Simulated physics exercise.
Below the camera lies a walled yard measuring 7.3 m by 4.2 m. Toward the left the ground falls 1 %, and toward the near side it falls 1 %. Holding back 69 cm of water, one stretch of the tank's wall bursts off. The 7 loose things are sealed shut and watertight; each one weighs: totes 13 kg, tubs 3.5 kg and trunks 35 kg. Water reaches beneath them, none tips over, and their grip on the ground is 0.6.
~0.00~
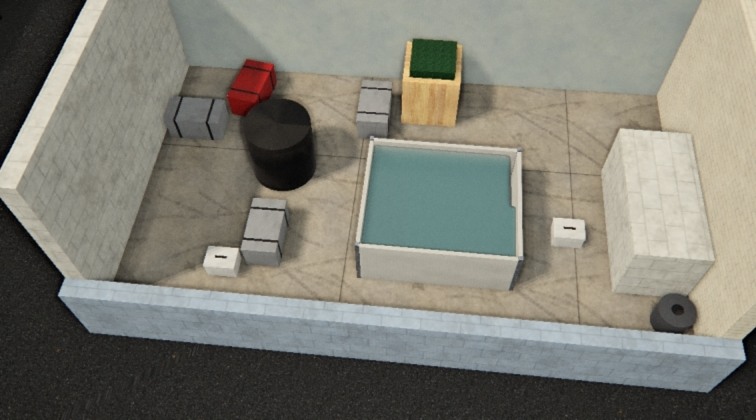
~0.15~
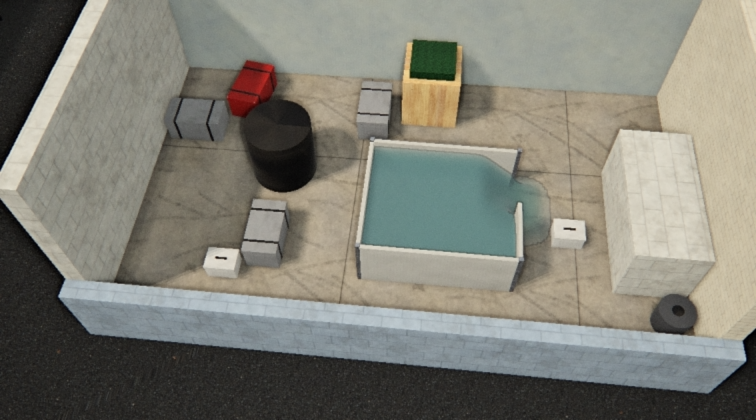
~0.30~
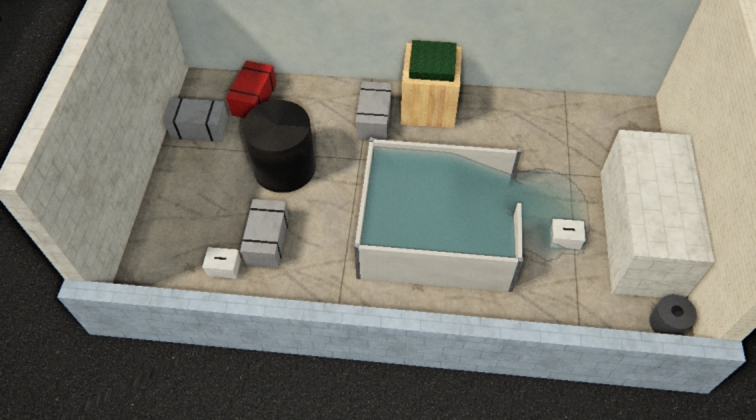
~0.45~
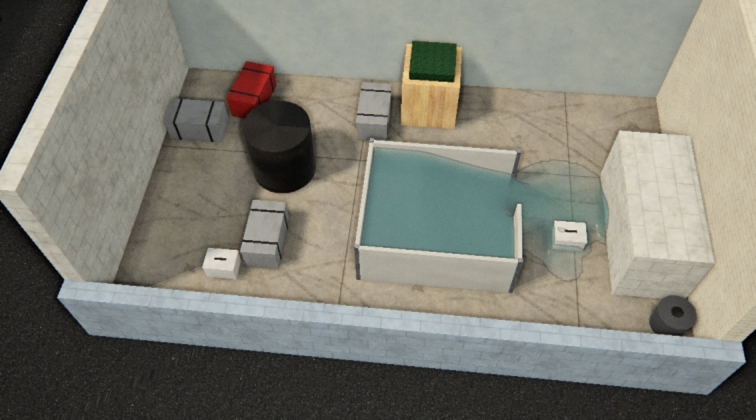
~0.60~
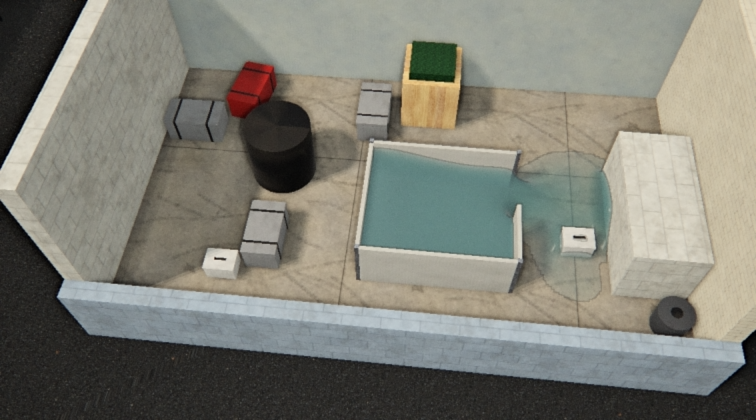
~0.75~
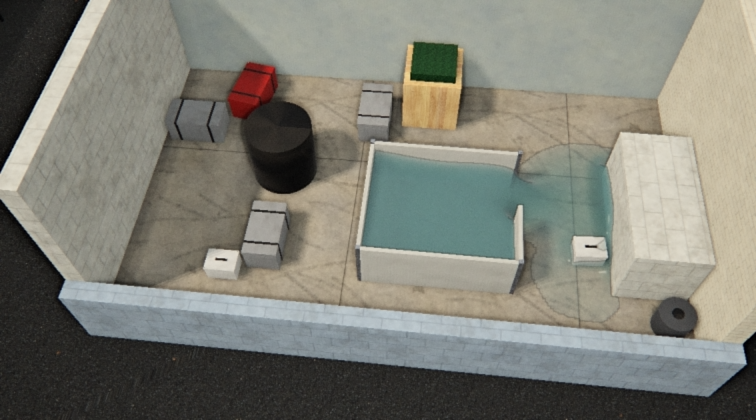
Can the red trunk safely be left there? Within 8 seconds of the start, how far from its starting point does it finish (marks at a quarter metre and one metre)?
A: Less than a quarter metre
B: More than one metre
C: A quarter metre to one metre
Less than a quarter metre (A).
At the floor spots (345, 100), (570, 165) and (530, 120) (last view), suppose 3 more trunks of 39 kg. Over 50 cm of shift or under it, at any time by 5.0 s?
Spot by spot, in turn: Falls short, exceeds it, exceeds it.
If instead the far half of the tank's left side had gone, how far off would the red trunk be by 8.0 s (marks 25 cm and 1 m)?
Then the red trunk gets carried off.
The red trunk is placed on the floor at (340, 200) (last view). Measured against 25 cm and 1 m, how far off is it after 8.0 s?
I'd say it does not really move.
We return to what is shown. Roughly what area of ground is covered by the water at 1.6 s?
9.5 m2.
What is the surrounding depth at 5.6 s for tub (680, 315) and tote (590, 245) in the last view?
Roughly 13 and 6 cm.
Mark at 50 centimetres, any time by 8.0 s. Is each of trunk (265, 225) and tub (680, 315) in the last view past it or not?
Within the limit, then beyond the limit.
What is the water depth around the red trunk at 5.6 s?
The depth there is around 1 cm.
After 1.6 s the red trunk is near (252, 83), 0.0 m from its start, aground; 0 afloat.
After 3.6 s the red trunk is near (252, 83), 0.0 m from its start, aground; 1 afloat.
After 5.6 s the red trunk is near (252, 83), 0.0 m from its start, aground; 1 afloat.
After 8.0 s the red trunk is near (252, 83), 0.0 m from its start, aground; 1 afloat.
